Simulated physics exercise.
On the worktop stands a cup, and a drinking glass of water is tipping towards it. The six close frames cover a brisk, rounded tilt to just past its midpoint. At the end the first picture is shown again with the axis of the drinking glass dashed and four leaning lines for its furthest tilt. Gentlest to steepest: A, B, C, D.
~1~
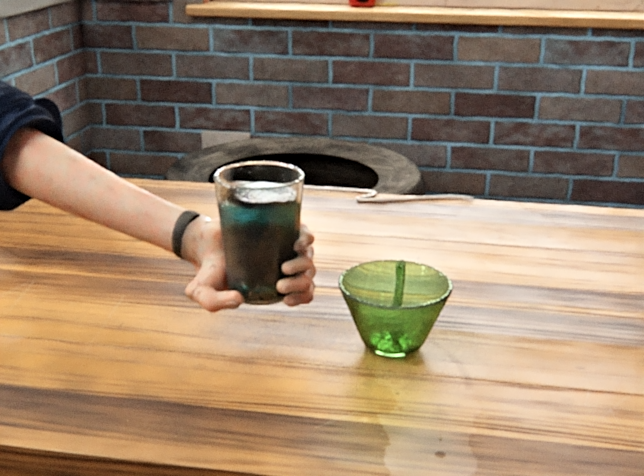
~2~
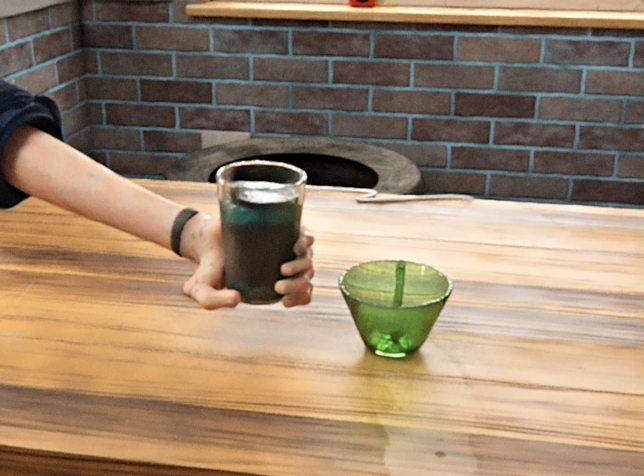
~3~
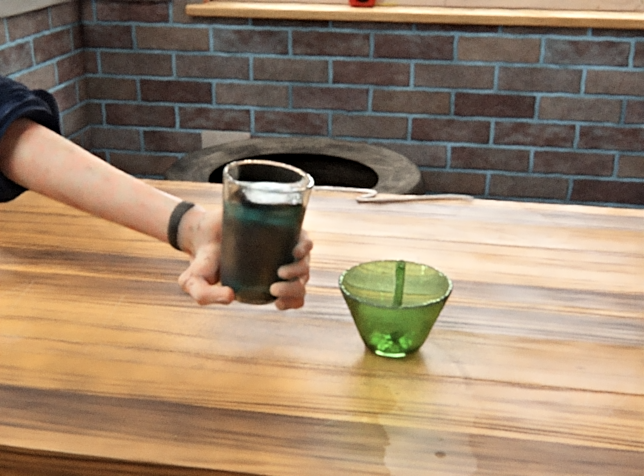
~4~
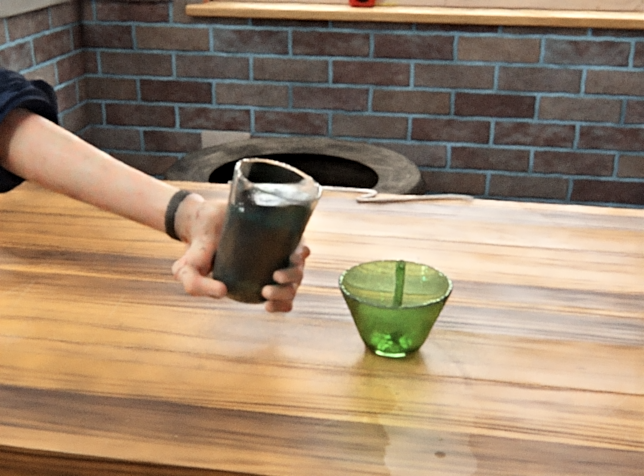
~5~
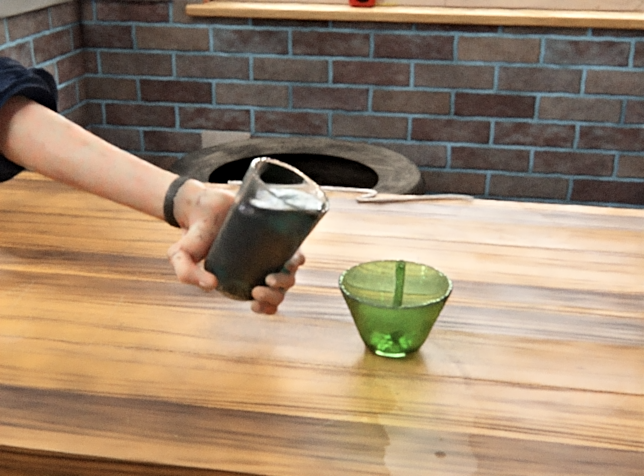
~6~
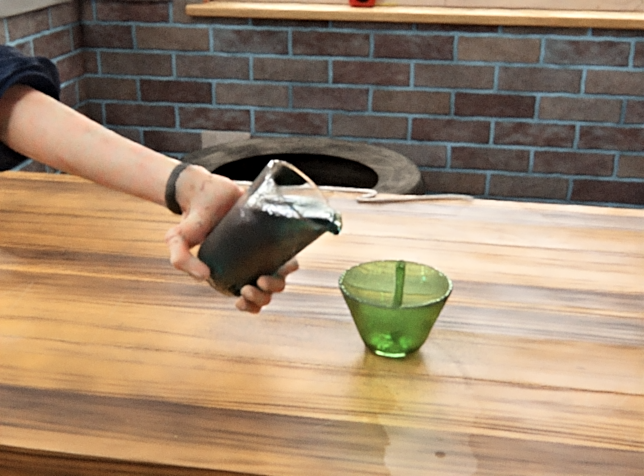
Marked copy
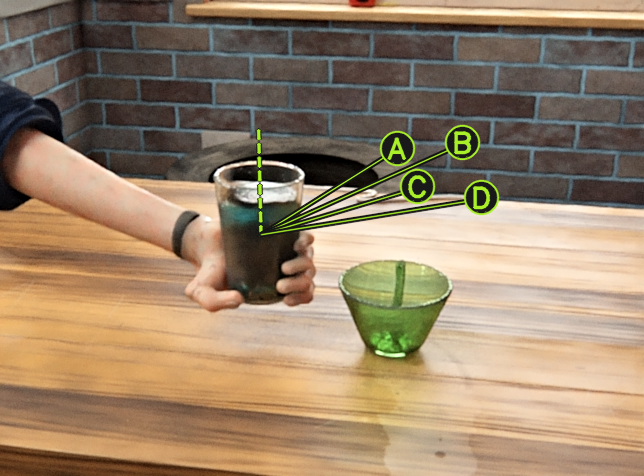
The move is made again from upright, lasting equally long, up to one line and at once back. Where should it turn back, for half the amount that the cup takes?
C beats the others.
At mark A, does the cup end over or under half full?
Under.
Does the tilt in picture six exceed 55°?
No.
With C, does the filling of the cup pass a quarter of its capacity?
Yes, clearly.
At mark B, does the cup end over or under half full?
Under half.
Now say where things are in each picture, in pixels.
Upright, lip at (300, 176); rim of the cup round (395, 282); nothing has left yet.
Tipped about 2°, lip at (302, 178); nothing has left yet.
Tipped about 9°, lip at (309, 184); nothing has left yet.
Tipped about 19°, lip at (318, 193); nothing has left yet.
Tipped about 31°, lip at (327, 207); nothing has left yet.
Tipped about 43°, lip at (332, 222); water is over the lip, down to (337, 229).
On the marked copy, A at (383, 157); B at (447, 150); C at (401, 192); D at (464, 201).
If A is chosen, the cup ends with about 23 % of what it can hold.
If B is chosen, the cup ends with about 35 % of what it can hold.
If C is chosen, the cup ends with about 50 % of what it can hold.
If D is chosen, the cup ends with about 68 % of what it can hold.
